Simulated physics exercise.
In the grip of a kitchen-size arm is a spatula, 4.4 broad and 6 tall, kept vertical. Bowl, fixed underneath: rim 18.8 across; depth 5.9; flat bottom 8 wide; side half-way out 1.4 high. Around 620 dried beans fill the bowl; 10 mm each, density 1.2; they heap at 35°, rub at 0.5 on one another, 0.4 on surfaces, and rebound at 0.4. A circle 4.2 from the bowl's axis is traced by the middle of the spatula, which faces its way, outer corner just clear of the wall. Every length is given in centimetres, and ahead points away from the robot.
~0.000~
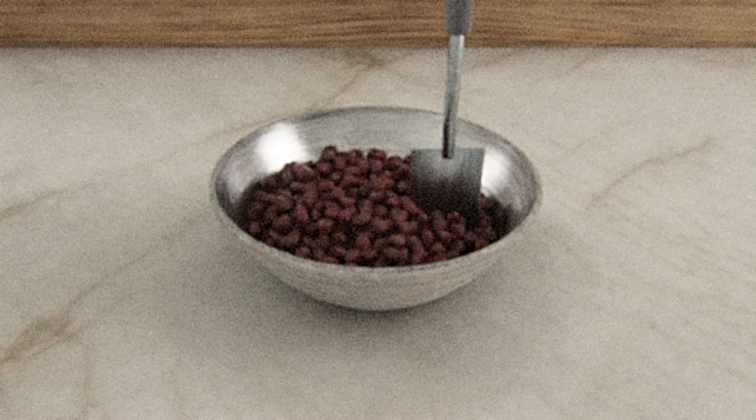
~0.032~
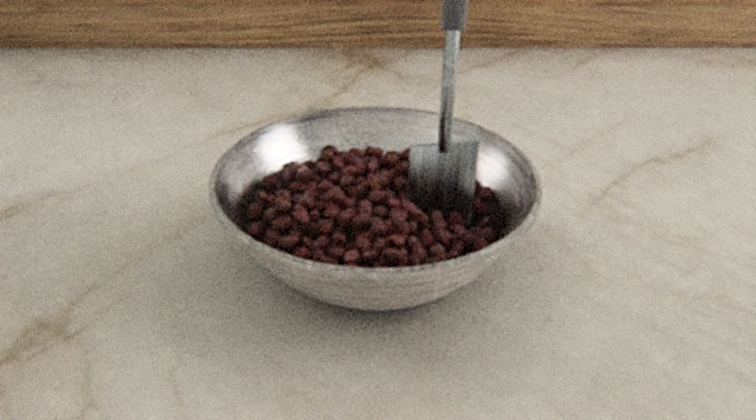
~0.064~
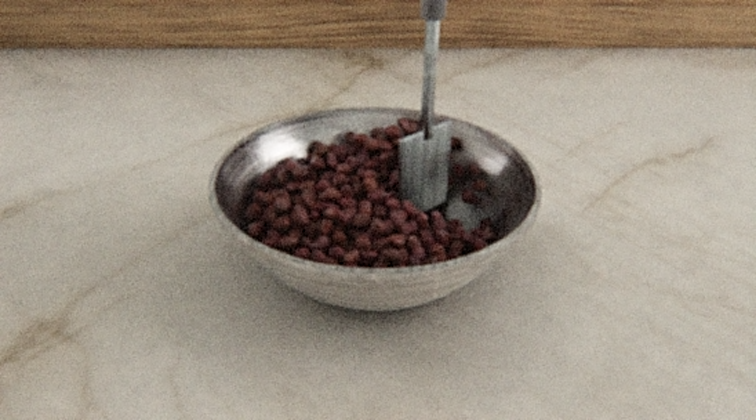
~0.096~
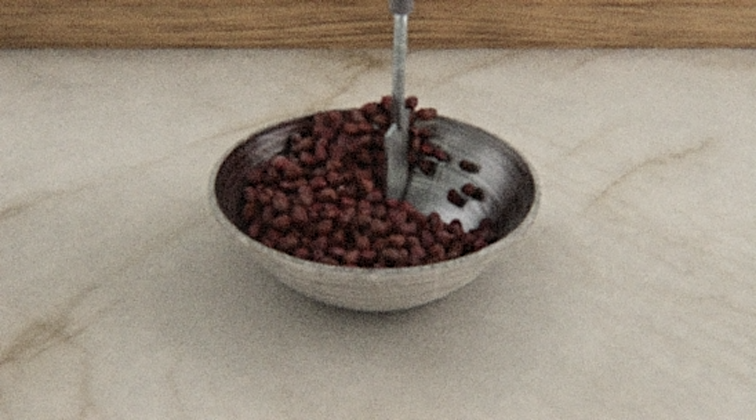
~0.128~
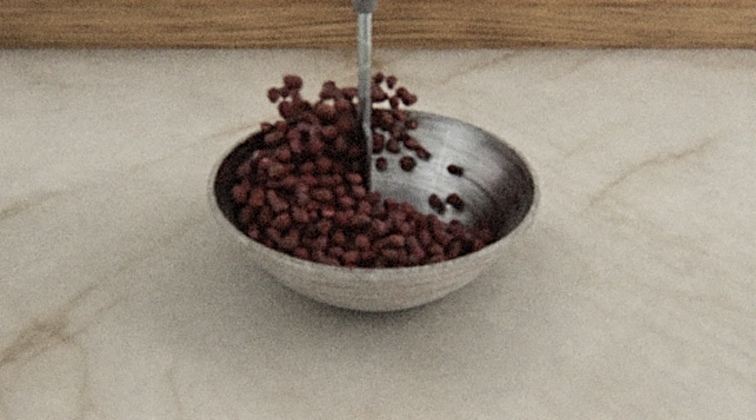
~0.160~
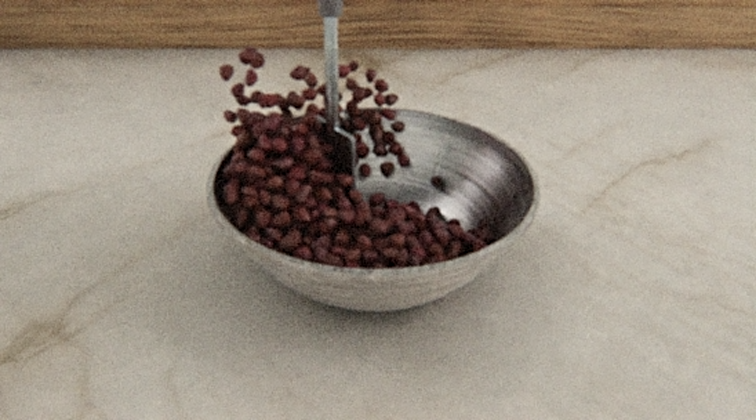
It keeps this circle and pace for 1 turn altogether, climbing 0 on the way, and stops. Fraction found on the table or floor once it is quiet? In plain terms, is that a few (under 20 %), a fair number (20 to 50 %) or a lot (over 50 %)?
A fair number, 20 to 50 %.
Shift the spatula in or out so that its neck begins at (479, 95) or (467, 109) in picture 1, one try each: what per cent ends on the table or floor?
Roughly 25 % and 35 %.
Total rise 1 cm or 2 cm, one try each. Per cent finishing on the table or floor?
Trial one: Roughly 35 %; trial two: Roughly 30 %.
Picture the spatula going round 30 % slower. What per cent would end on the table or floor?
In that case, close to 25 in a hundred.
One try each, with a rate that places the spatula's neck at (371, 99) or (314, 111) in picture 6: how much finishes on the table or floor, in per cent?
About 25 per cent, then about 50 per cent.
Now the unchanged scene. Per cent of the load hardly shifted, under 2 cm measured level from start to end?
Around 5 in a hundred, roughly.
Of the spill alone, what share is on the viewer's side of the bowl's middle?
Some 70 per cent.
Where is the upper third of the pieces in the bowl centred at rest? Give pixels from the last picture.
I'd say close to (428, 174).
By 0.26 s, 212° round, highest piece 11 above the table; 529 in the bowl, 15 on the table or floor, 79 in flight or on the tool.
By 0.35 s, 299° round, highest piece 10 above the table; 451 in the bowl, 84 on the table or floor, 88 in flight or on the tool.
By 0.60 s, 0° round, highest piece 6 above the table; 392 in the bowl, 231 on the table or floor.
By 1.30 s, 0° round, highest piece 6 above the table; 392 in the bowl, 231 on the table or floor.
Final count, 392 in the bowl, 231 on the table or floor. That is 37 % on the table or floor.
